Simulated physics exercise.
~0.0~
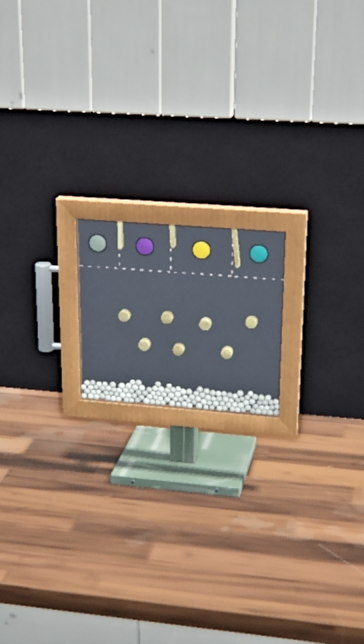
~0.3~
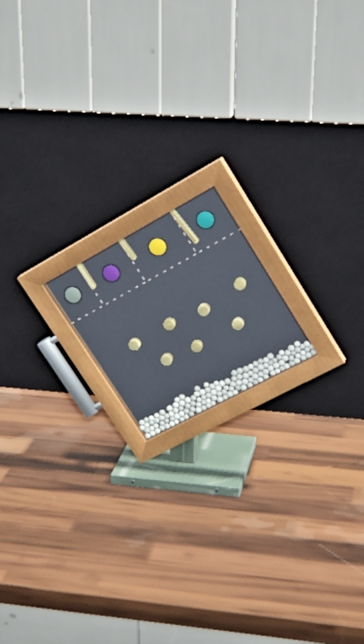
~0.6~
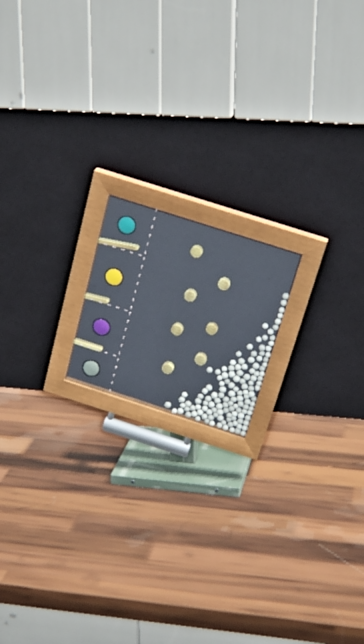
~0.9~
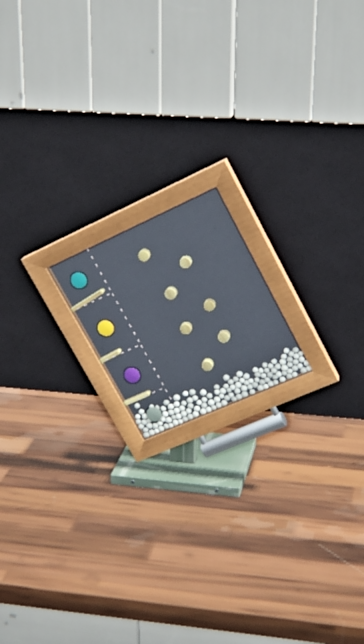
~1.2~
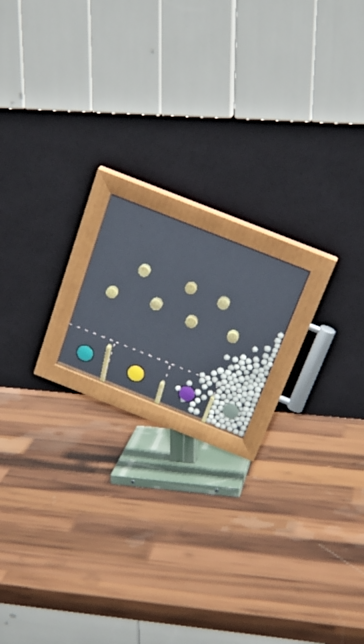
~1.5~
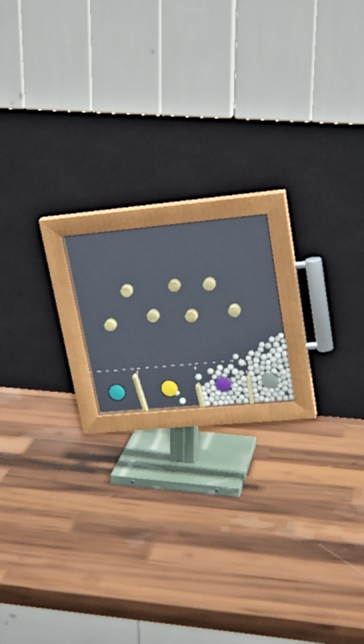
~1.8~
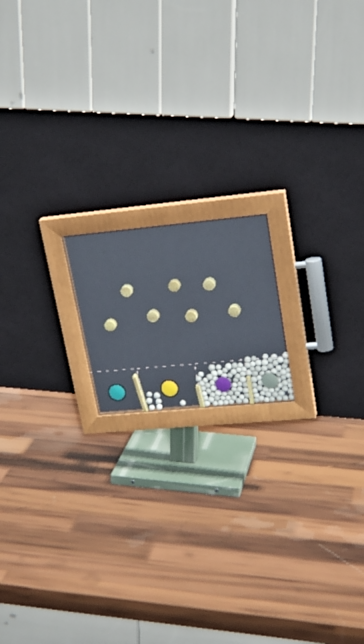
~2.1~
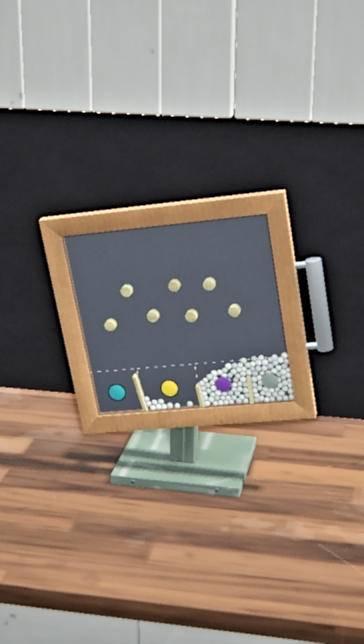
On a wooden counter, a framed box turns anticlockwise until white beads mostly fill purple and grey pockets.
